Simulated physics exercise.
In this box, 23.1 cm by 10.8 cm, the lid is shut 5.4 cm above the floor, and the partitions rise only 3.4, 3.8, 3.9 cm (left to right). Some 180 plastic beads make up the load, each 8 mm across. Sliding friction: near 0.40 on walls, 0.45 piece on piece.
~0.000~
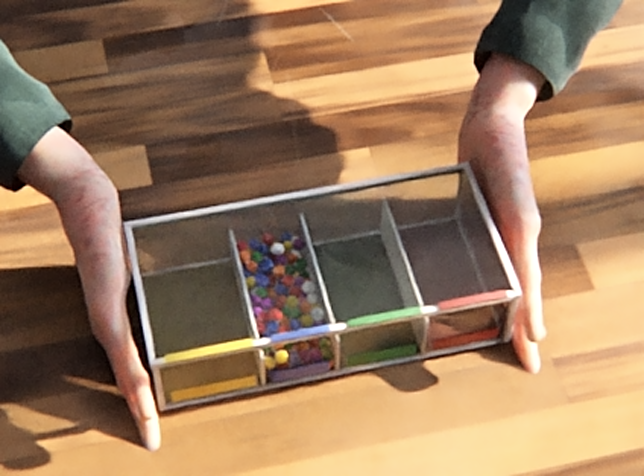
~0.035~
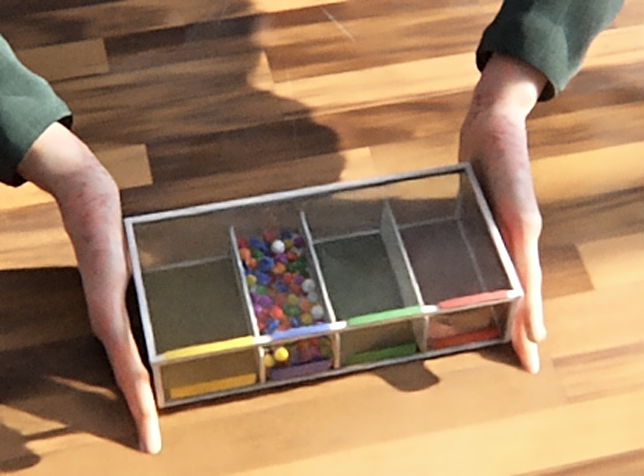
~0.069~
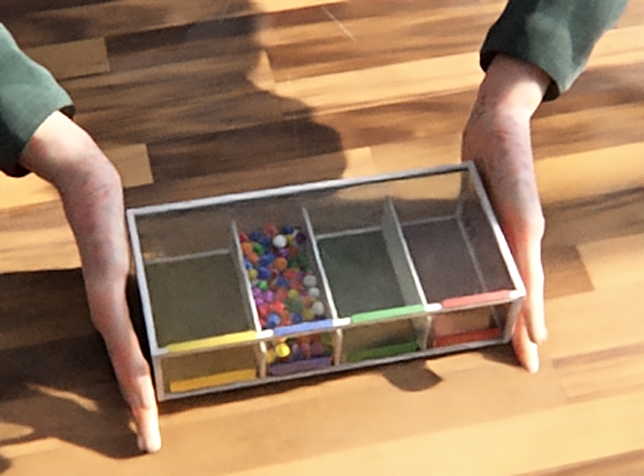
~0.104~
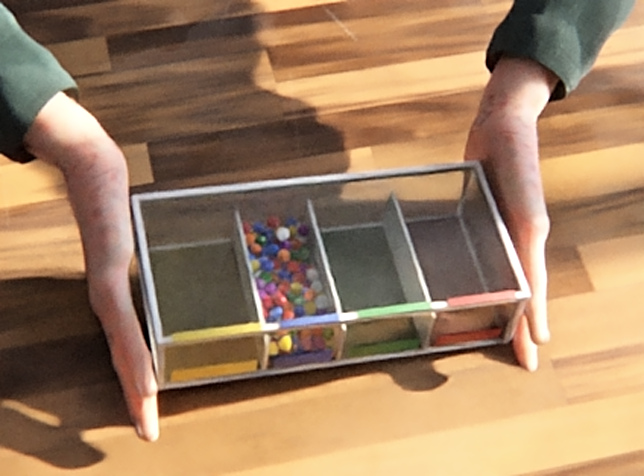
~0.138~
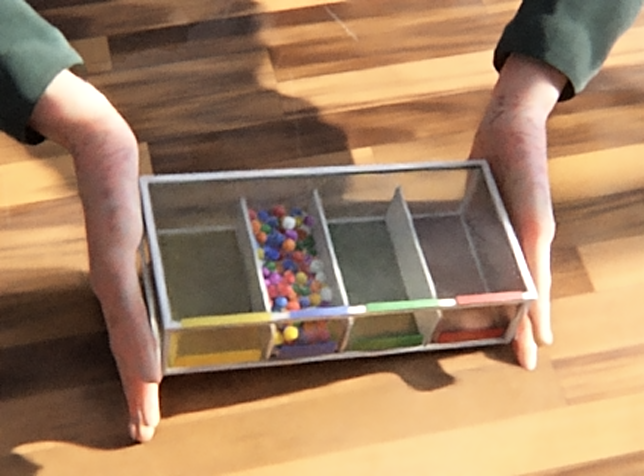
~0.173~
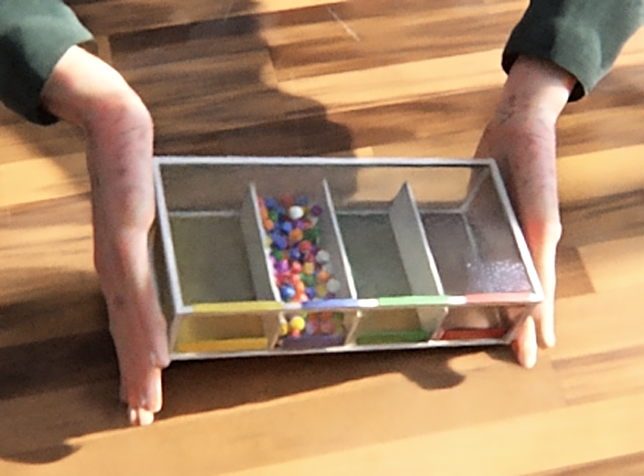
A clear, lidded box with four compartments is held between two hands above a sunlit wooden plank floor, seen from above at an angle. Its front edge is marked yellow, blue, green and red from left to right, and multicoloured beads fill the blue section while the others look empty. The dark-green-sleeved arms slowly turn the box slightly, its left side rising, and the beads shift little within their section.
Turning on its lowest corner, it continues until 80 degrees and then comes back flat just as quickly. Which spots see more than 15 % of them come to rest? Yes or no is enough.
Red, no; blue, yes; green, yes; yellow, no.
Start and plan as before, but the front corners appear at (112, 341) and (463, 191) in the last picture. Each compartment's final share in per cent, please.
Per cent by compartment: Red 0, blue 55, green 0, yellow 45.
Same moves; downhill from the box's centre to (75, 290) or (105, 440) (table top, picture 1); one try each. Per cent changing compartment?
About 35 per cent on the first try and 40 per cent on the second.
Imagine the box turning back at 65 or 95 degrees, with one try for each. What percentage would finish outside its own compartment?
Try one gives around 15 %, try two around 25 %.
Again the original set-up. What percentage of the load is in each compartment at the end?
Red 10, blue 70, green 20, yellow 0.
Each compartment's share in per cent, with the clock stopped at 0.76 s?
Per cent by colour: Red 0; blue 90; green 10; yellow 0.
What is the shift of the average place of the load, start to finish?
Displacement: Near 3.5 cm.
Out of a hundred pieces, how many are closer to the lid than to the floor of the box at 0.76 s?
I'd put it at some 40 percent.
Then, at 0.76 s, tilt 80 degrees; blue 90 %, green 10 %.
Then, at 1.14 s, tilt 35 degrees; red 10 %, blue 70 %, green 20 %.
After 1.62 s, tilt 0 degrees; red 10 %, blue 70 %, green 20 %.
At rest (2.6 s), red 10 %, blue 70 %, green 20 %, yellow 0 %.
